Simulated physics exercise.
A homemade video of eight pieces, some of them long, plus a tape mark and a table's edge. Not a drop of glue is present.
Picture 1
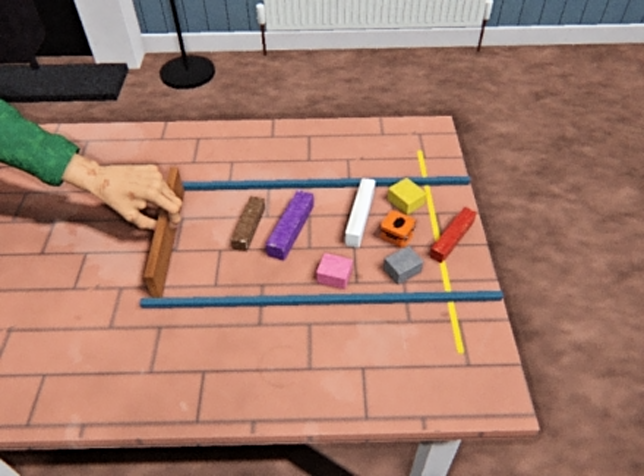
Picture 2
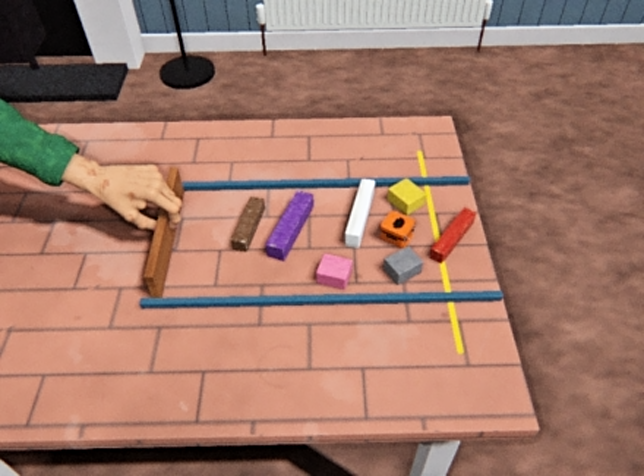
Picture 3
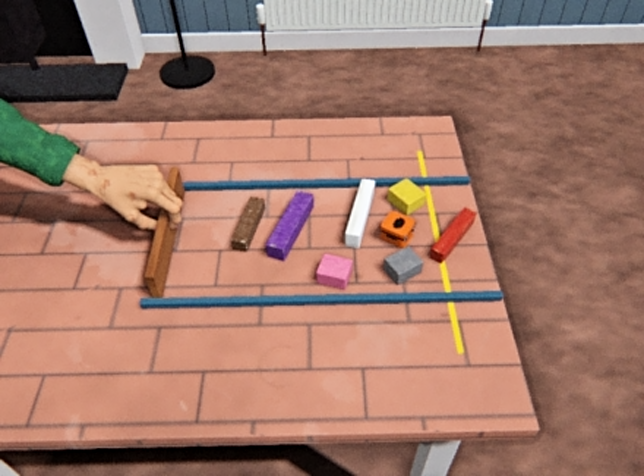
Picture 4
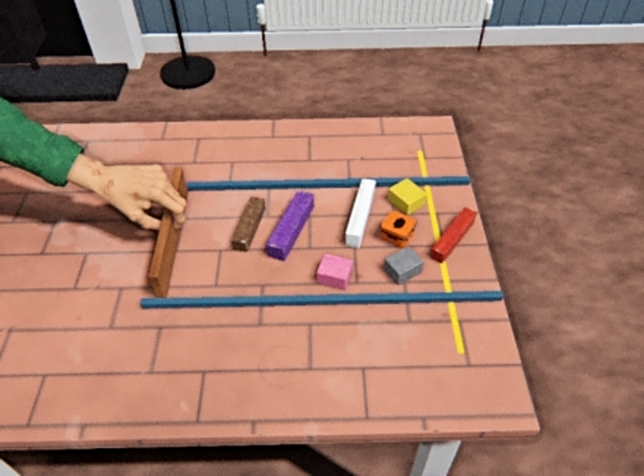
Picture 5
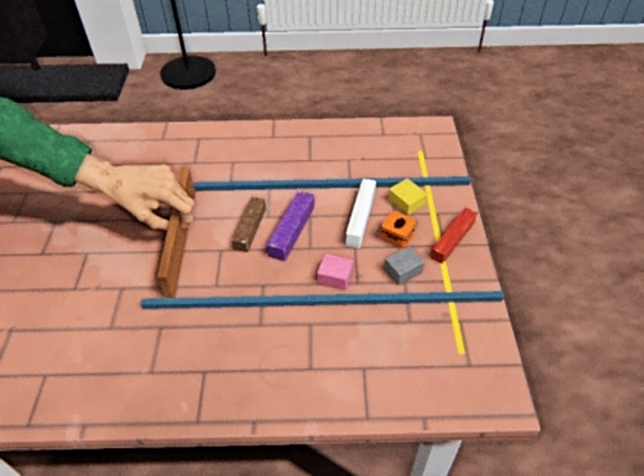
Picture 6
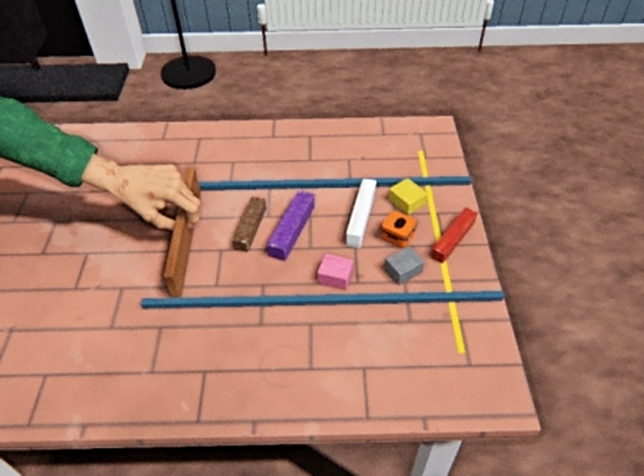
A hand in a green sleeve grips an upright wooden board at the left of a brick-patterned tabletop, seen from above at an angle, with brown floor and a white radiator beyond. Between two blue rods lie brown, purple, white, pink, yellow, orange, grey and red pieces, the red one beside a yellow line. The hand holds still, then slides the board slightly right; the pieces barely move, if at all.
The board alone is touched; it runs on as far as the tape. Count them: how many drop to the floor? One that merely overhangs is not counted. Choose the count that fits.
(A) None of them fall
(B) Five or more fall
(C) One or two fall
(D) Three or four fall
Three or four fall.
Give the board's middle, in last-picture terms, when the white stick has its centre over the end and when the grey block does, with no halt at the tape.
Its middle is around (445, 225) and around (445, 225).
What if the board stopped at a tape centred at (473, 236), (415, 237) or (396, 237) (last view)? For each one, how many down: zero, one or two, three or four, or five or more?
In turn: Five or more; one or two; no fall at all.
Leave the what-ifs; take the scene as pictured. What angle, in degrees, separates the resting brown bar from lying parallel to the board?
It comes to around 0 degrees.
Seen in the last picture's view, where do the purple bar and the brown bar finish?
Close to (462, 222); the other close to (443, 219).
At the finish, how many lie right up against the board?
The count in contact is 2.
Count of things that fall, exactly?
3.
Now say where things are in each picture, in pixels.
In the first picture, red bar (454, 235); yellow block (407, 196); grey block (403, 265); board (166, 229); tape (437, 236).
In the second picture, yellow block (407, 197); pink block (334, 272).
In the third picture, grey block (403, 265); brown bar (249, 223).
In the fourth picture, red bar (454, 235); white stick (361, 212).
In the fifth picture, yellow block (407, 197); orange case (398, 231).
In the sixth picture, red bar (455, 235); yellow block (408, 197); grey block (404, 265); board (184, 229); tape (438, 236).
Soon after, none off yet; red bar at rest near (455, 235); yellow block at rest near (408, 197); grey block at rest near (404, 265).
After that, none off yet; red bar displaced a little near (483, 240); yellow block displaced well along near (455, 199); grey block displaced about its own width near (453, 268).
In the end, the number that fall off is three or four; gone, orange case, yellow block and red bar.
